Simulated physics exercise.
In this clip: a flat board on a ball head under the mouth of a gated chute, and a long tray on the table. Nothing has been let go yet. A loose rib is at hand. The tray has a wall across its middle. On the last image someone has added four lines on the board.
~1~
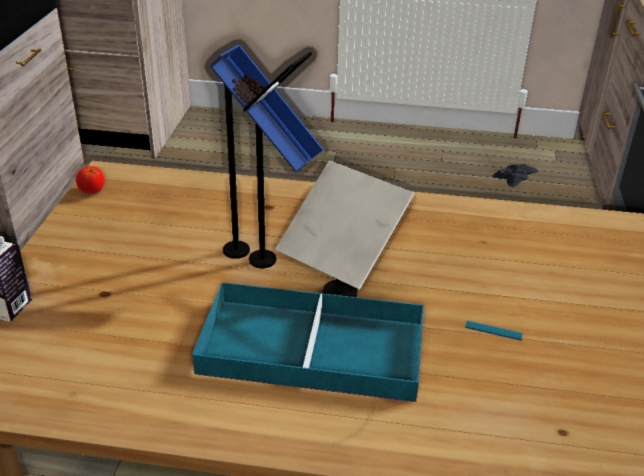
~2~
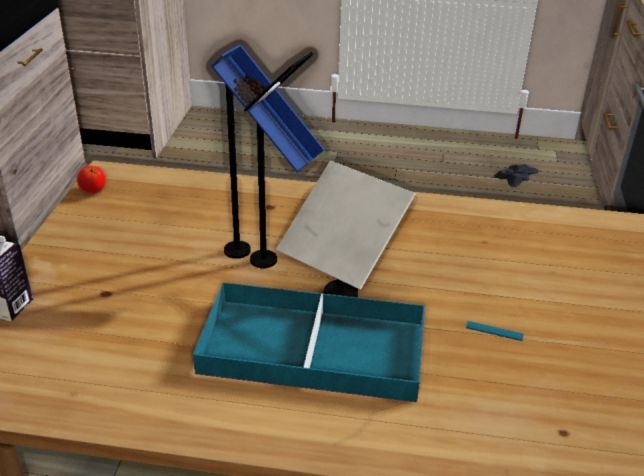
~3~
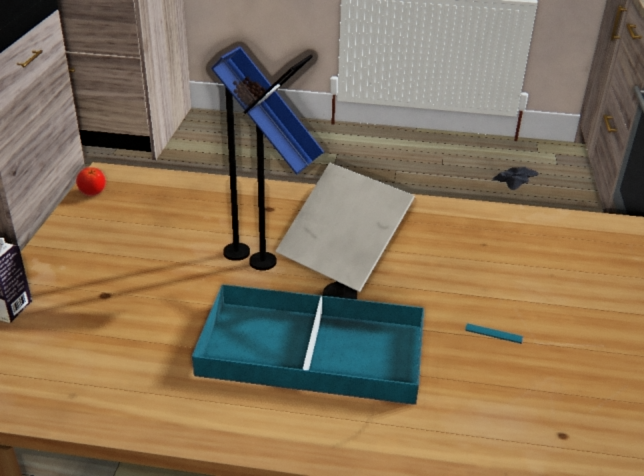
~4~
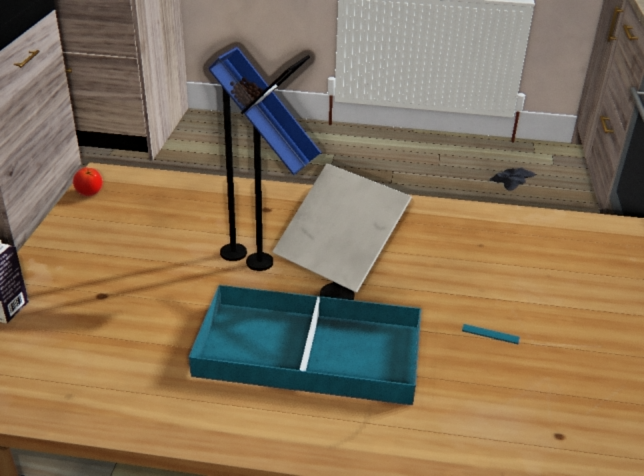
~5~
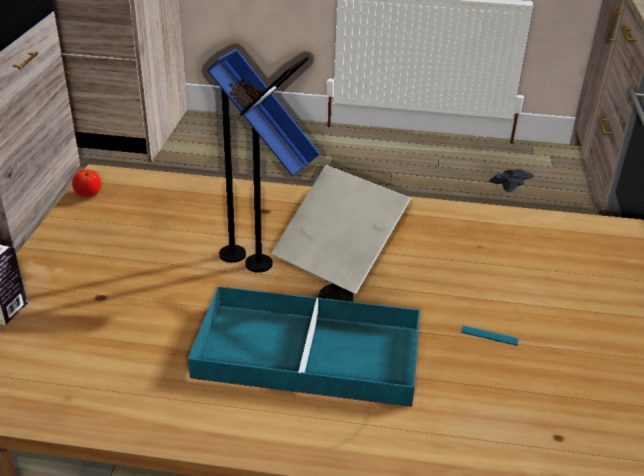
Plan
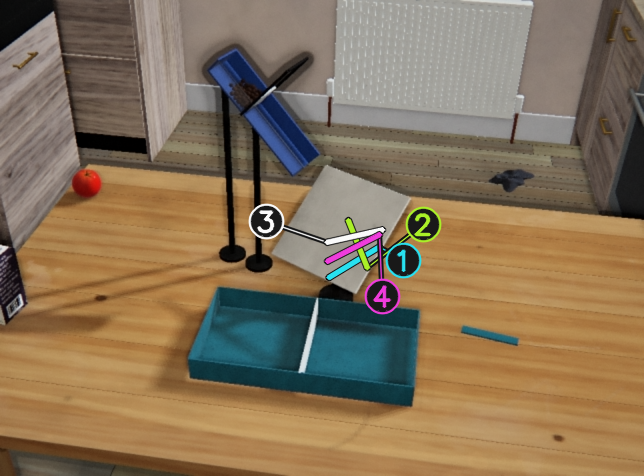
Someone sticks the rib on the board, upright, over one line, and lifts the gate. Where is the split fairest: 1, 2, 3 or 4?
2 beats the others.
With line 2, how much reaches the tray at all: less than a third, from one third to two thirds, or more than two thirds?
It is more than two thirds.
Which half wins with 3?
The left half.
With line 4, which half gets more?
The left half.
On the marked copy, line 1 from (379, 246) to (329, 277); line 2 from (348, 220) to (367, 267); line 3 from (382, 229) to (327, 242); line 4 from (379, 234) to (327, 261).
If 1 is chosen, of what is caught, nearly all in the left half, a small part in the right.
If 2 is chosen, of what is caught, about a third in the left half, about two thirds in the right.
If 3 is chosen, of what is caught, nearly all in the left half, a small part in the right.
If 4 is chosen, of what is caught, nearly all in the left half, a small part in the right.
